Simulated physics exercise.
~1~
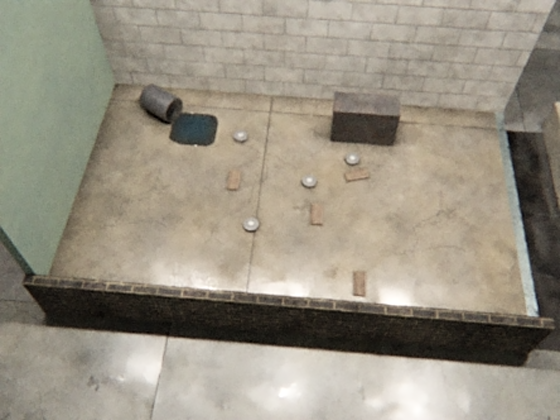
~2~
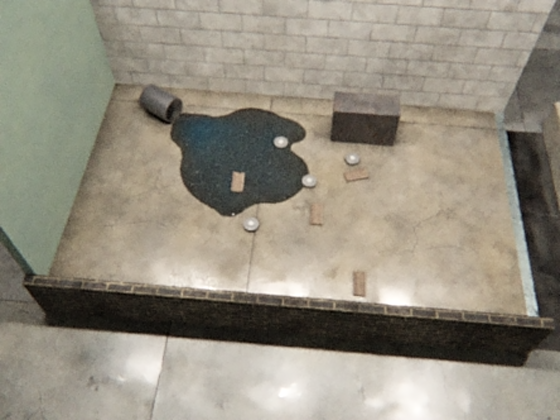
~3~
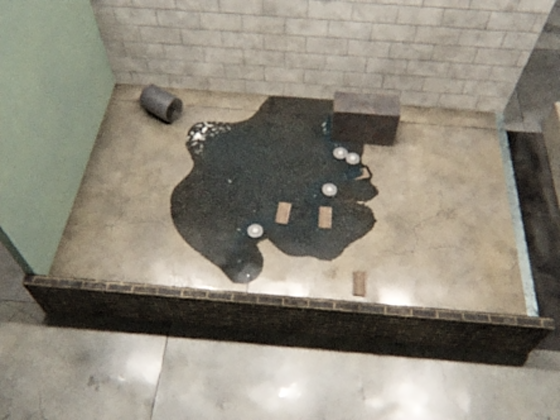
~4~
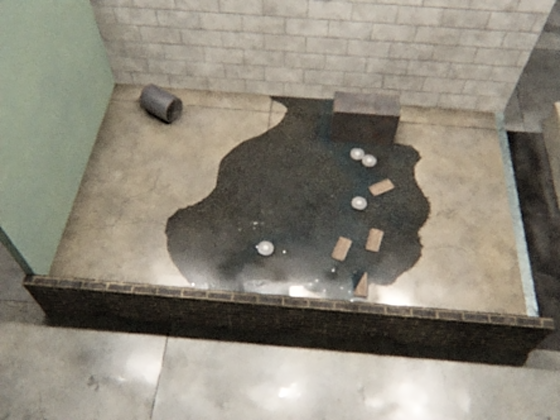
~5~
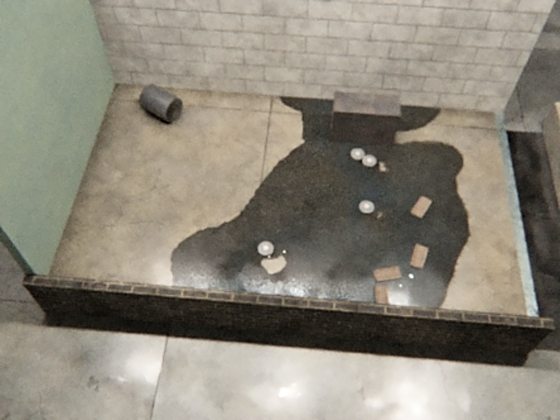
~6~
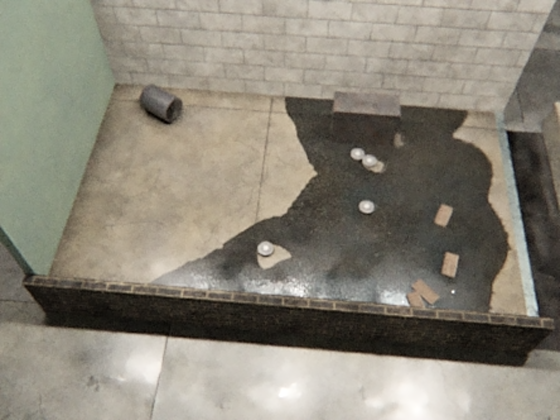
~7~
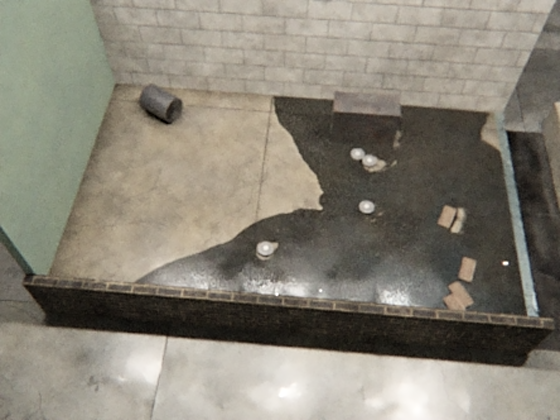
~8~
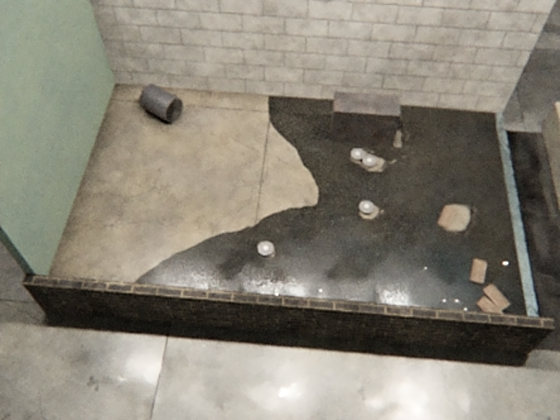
Dark water spreading from a tipped bucket across a concrete floor, carrying small boards and lids rightward before pooling along the right side.
